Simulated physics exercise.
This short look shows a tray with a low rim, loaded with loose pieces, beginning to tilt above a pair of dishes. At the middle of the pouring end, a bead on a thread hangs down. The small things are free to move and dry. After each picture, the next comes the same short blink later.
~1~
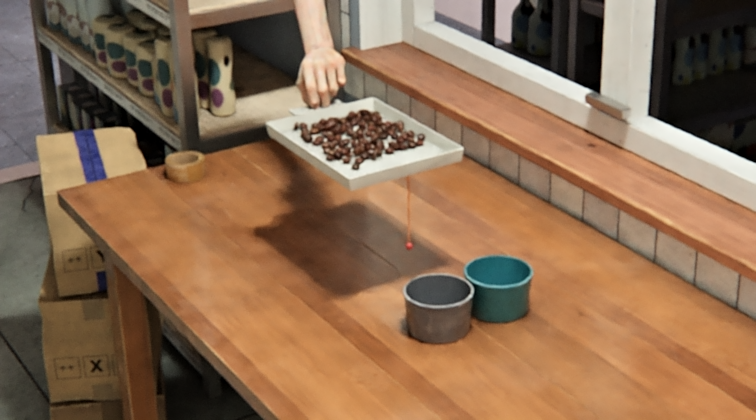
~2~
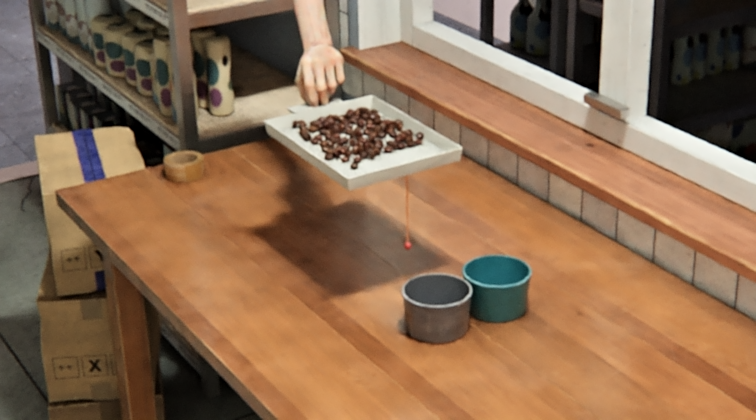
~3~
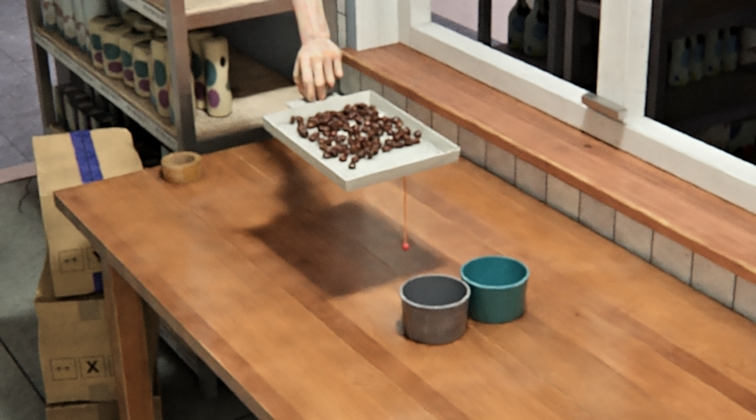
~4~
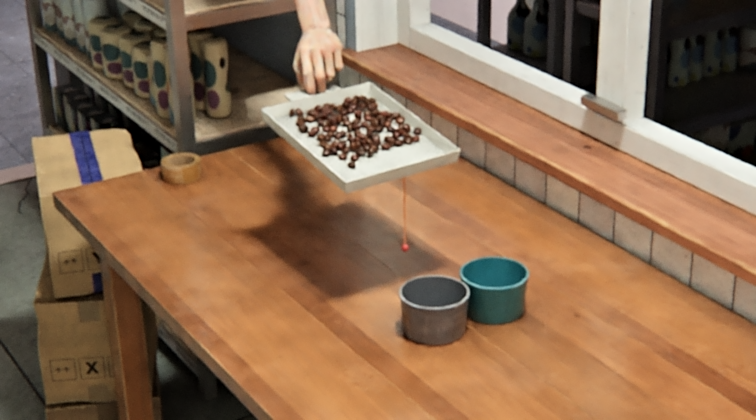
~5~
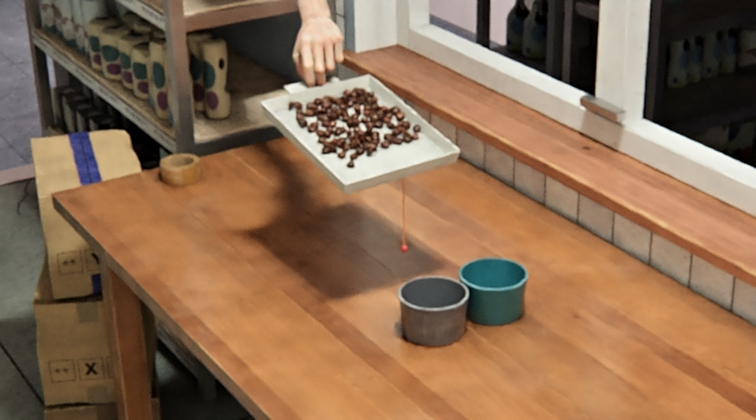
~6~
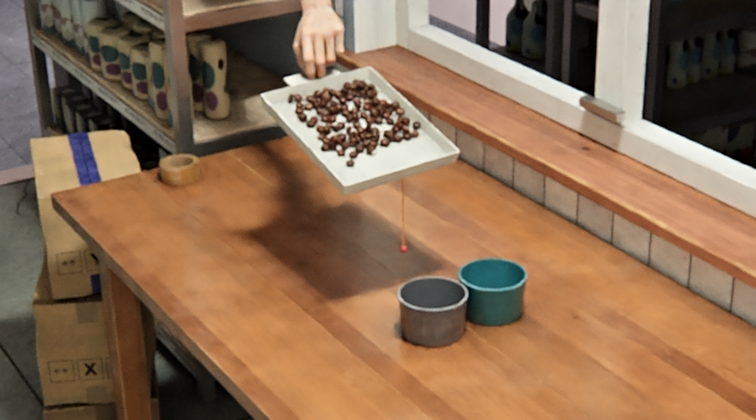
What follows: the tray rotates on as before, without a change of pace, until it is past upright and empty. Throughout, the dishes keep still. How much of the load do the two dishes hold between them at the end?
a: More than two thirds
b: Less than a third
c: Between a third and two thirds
b.
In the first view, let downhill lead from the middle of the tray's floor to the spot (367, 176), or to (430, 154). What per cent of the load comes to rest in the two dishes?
In order: About 0, then 0 percent.
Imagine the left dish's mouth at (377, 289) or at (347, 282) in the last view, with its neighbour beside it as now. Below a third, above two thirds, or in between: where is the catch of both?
For the first try it's more than two thirds, and for the second it's between a third and two thirds.
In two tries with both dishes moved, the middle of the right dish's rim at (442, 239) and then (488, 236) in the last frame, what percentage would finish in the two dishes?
0 %, 0 %.
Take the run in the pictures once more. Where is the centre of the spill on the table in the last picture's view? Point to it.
The centre sits near (401, 313).
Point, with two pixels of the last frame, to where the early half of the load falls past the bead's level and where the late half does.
Earlier portion about (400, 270); later portion about (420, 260).
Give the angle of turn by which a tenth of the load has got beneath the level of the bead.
My estimate is some 80 degrees.
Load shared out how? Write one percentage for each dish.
Left about 10, right about 0 in a hundred.
Just after the last frame, tray tipped steeply; almost all on the tray; just a few in the air.
A moment on, tray tipped right over; roughly half on the tray; about a tenth in the left dish; roughly a quarter outside both; roughly a quarter in the air.
Further on, tray tipped past a quarter turn; about a tenth in the left dish; just a few in the right dish; the larger part outside both.
When it is over, tray tipped past a quarter turn; about a tenth in the left dish; just a few in the right dish; the larger part outside both.
